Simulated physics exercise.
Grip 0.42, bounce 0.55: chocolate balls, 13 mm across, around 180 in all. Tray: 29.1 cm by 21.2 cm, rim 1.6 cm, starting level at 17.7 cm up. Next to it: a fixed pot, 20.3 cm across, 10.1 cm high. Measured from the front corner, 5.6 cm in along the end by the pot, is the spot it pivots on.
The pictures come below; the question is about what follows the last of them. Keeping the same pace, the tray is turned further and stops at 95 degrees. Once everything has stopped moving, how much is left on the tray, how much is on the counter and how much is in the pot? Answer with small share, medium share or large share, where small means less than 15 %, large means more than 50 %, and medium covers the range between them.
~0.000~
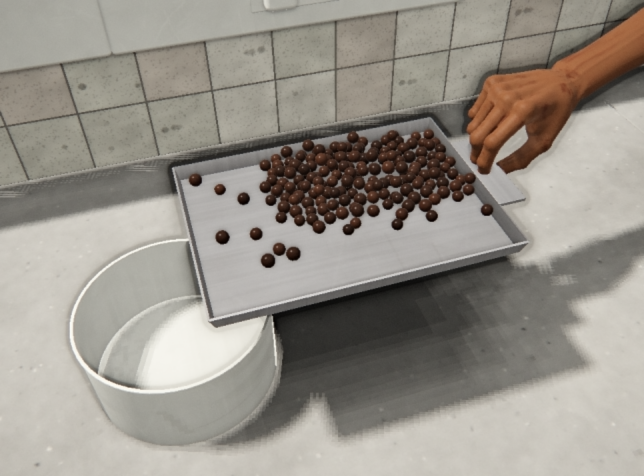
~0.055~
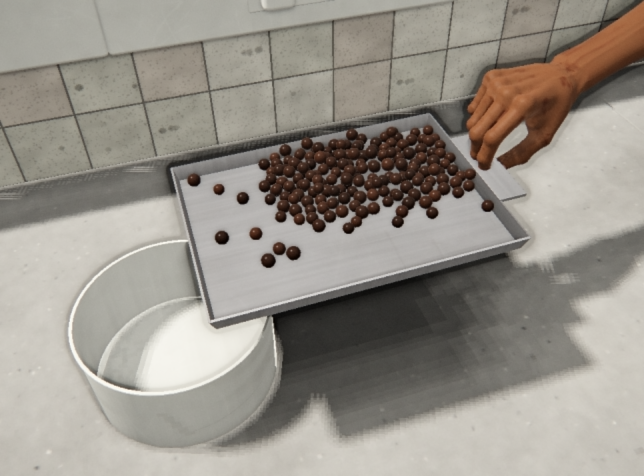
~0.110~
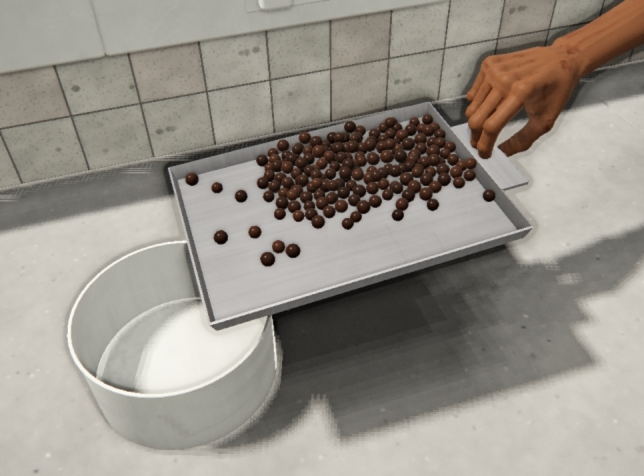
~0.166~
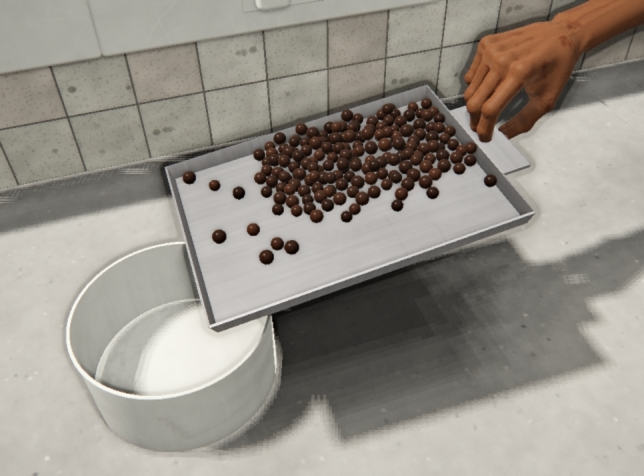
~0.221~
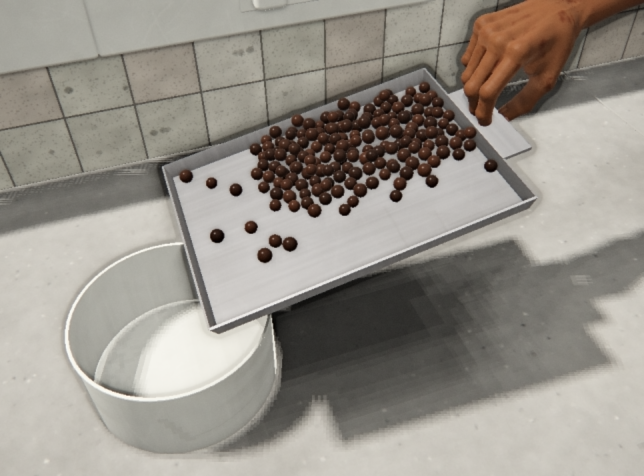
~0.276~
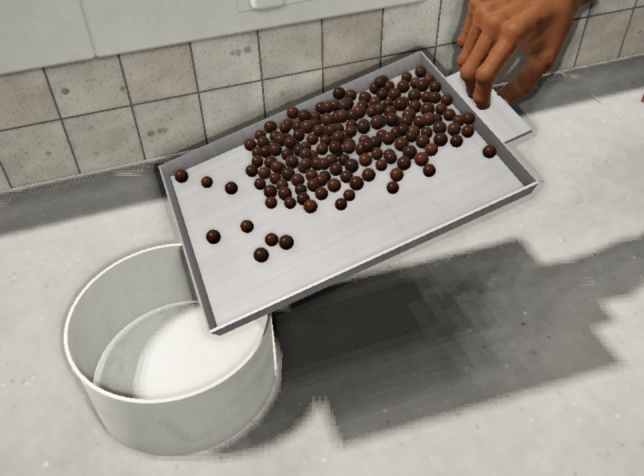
Tray - small share; counter - medium share; pot - large share.
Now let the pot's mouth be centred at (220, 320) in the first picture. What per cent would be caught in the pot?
Roughly 85 per cent.
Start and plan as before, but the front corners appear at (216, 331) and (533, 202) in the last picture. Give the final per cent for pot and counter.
Pot 30; counter 75.
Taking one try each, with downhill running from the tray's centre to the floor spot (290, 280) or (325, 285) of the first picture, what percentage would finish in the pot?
The share comes to roughly 20 in a hundred, then roughly 10 in a hundred.
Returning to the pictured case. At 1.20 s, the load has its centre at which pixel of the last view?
Look near (170, 288) in the last picture.
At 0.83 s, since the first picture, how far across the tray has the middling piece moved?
It has moved some 17 cm from its start.
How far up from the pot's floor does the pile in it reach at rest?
My guess is around 2.5 centimetres.
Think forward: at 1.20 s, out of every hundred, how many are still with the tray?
Around 50 percent.
After 0.83 s, tilt 53 degrees; the tray holds 85 %, the pot 5 %.
After 1.20 s, tilt 78 degrees; the tray holds 50 %, the pot 35 %.
After 1.66 s, tilt 95 degrees; the tray holds 0 %, the pot 75 %.
In the end, at 2.4 s, tray 0 %, counter 20 %, pot 75 %.
